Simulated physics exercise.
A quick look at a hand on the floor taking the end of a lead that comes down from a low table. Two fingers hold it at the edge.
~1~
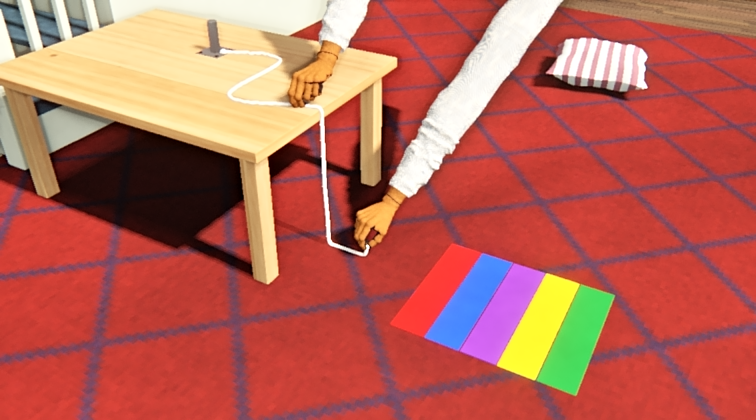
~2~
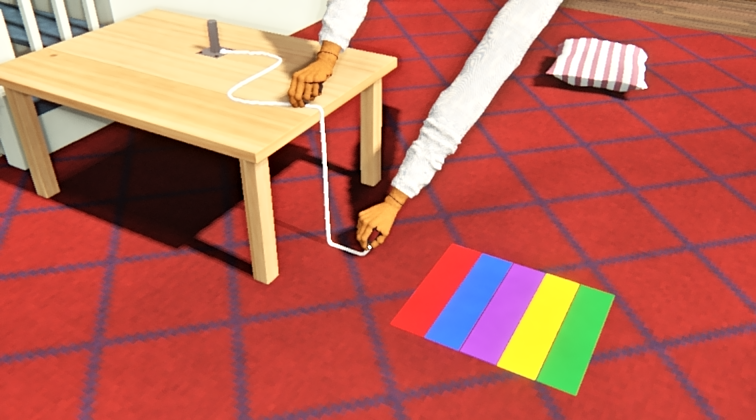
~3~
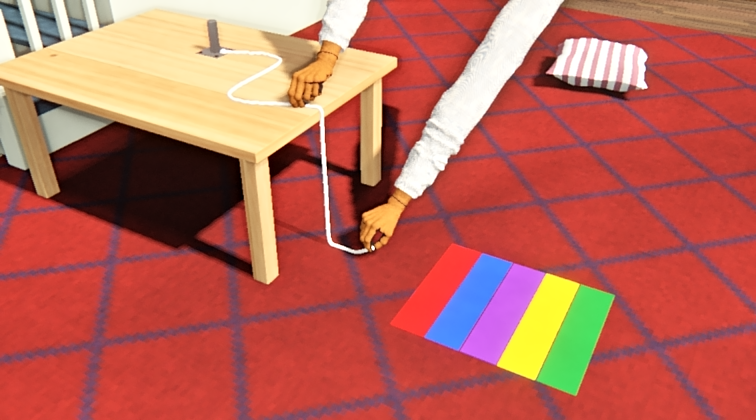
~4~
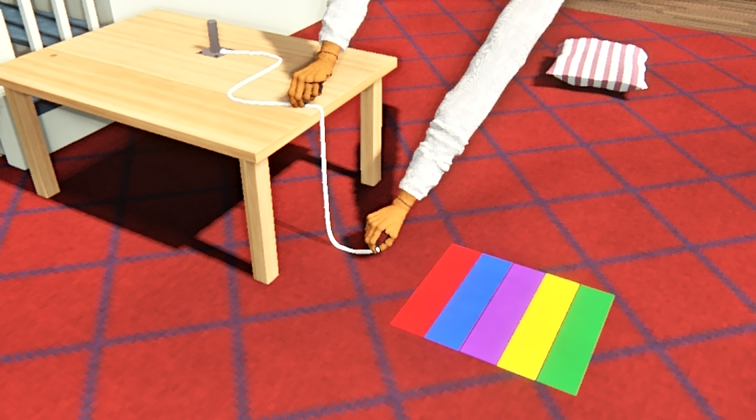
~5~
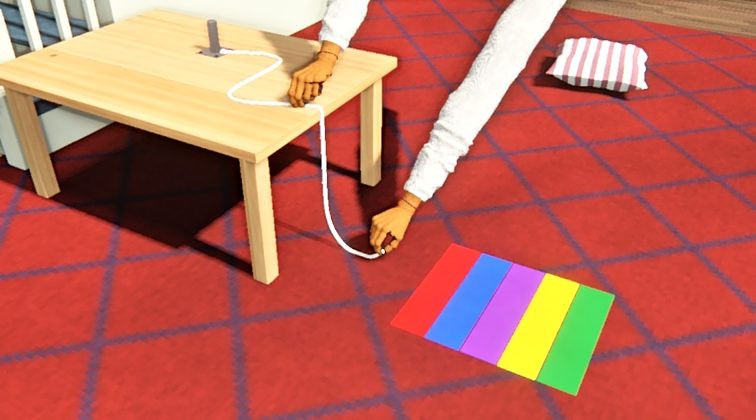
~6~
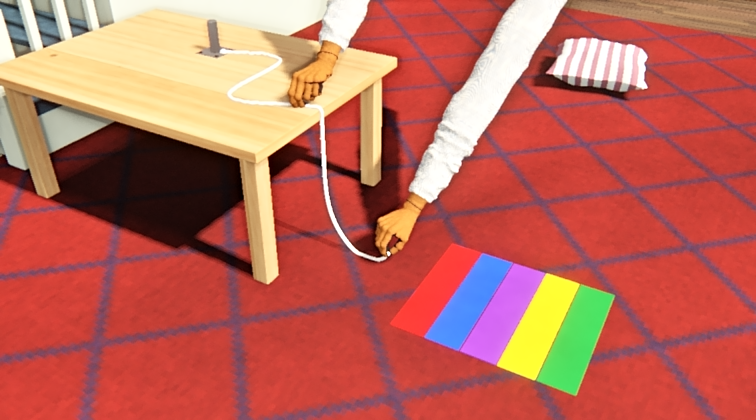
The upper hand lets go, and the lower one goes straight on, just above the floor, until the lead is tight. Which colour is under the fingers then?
The end stops over the green strip.
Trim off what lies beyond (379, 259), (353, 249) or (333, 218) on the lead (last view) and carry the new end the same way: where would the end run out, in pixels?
Near (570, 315), (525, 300) and (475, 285).
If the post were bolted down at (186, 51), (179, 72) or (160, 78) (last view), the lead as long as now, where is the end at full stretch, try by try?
About (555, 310), (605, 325) and (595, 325).
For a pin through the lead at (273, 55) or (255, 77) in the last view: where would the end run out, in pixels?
The places are (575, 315) and (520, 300).
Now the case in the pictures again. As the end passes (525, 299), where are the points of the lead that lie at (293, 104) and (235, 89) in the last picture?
At (350, 174), then (321, 96).
Early on, end near (525, 300); over purple.
Midway, end near (565, 313); over green.
At the end of the slack, end near (587, 320); over green. It gets as far as the green strip.
